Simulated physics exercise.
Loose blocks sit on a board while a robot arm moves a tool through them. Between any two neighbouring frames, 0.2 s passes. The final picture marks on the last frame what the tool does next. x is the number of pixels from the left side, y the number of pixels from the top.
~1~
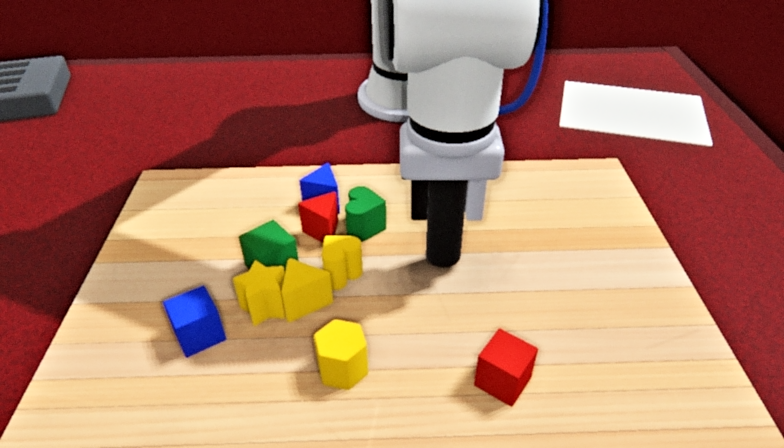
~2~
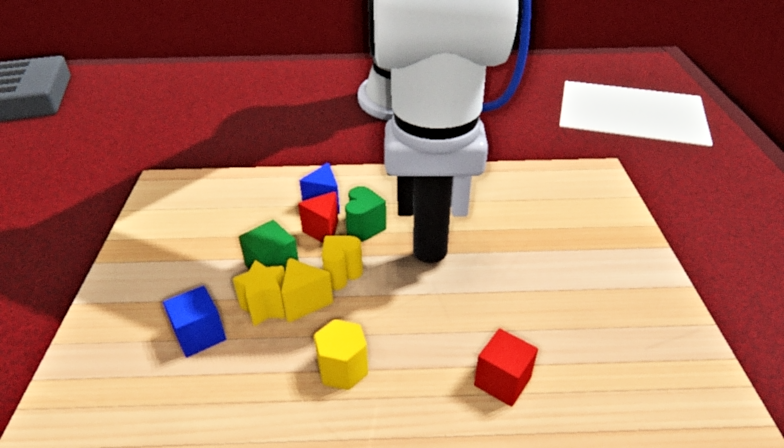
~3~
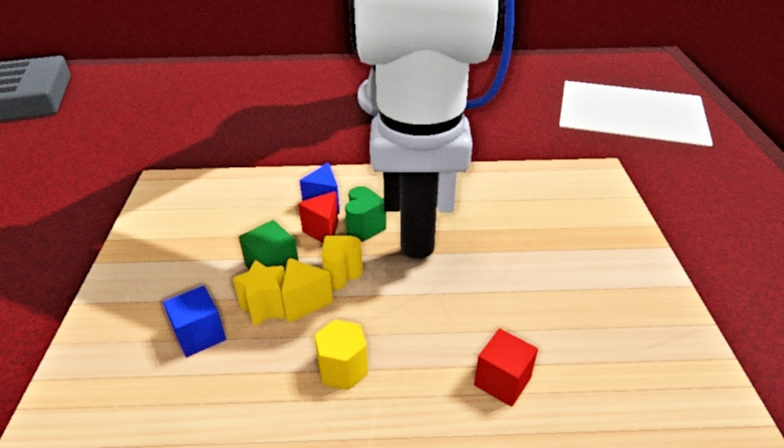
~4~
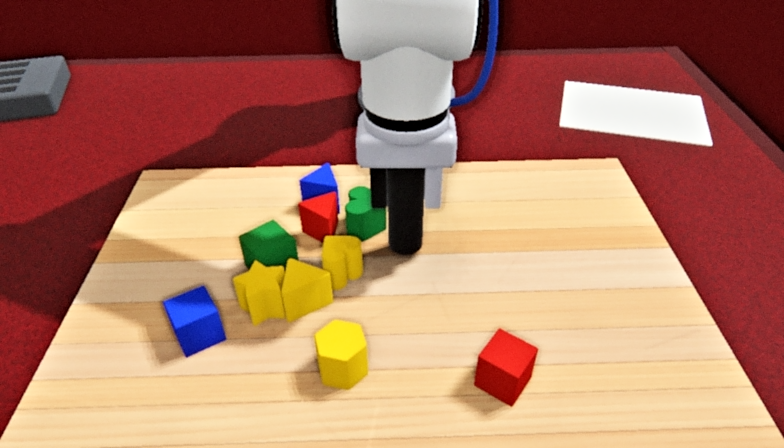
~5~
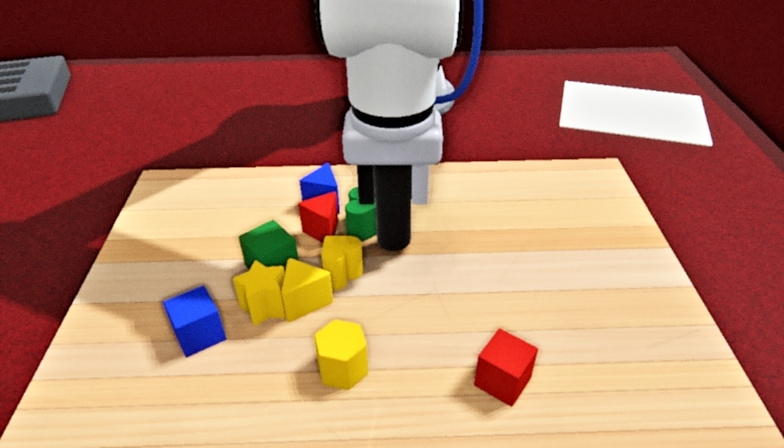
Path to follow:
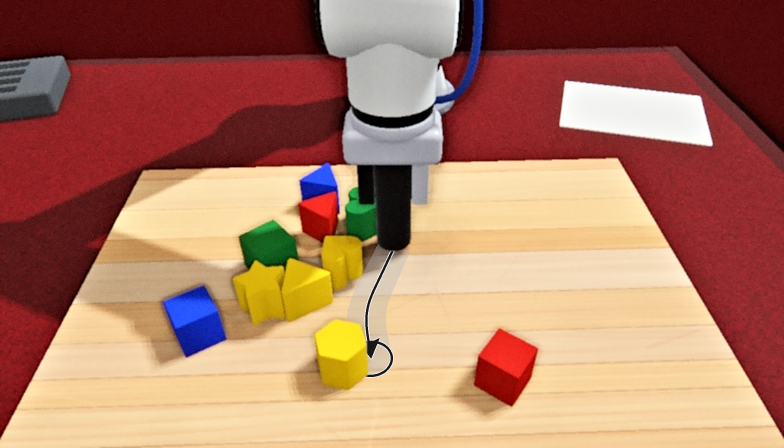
A robot arm holding a dark upright tool starts right of a loose cluster of coloured blocks on a wooden board. It slides the tool a short way left and slightly back, ending close beside the green and yellow heart blocks, while all the blocks stay still.
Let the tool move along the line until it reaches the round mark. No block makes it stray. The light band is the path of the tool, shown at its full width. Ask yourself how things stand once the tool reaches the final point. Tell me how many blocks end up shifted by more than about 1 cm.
My prediction: One block.
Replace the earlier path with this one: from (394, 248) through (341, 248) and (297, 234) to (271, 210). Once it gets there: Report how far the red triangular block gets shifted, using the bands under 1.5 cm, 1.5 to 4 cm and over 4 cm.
Covers over 4 cm.
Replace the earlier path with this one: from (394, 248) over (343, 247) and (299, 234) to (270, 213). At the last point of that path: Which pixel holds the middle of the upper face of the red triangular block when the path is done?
It ends at (282, 170).
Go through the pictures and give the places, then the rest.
Tool's lower end (443, 256); yellow heart block (339, 246); yellow six-sided block (340, 339), in the first frame.
Tool (430, 252); blocks still, in the second frame.
Tool (418, 248); blocks still, in the third frame.
Tool (406, 244); blocks still, in the fourth frame.
Tool (394, 240); yellow heart block (339, 246); yellow six-sided block (340, 339), in the fifth frame.
Drawn move, from (394, 248) through (379, 279) and (367, 316) to (371, 358).
The first path, step by step. One third of the way, tool (378, 272); nothing pushed yet.
Two thirds of the way, tool (366, 309); nothing pushed yet.
At the end, tool (371, 351); yellow heart block still; yellow six-sided block (332, 353), turned 35° clockwise.
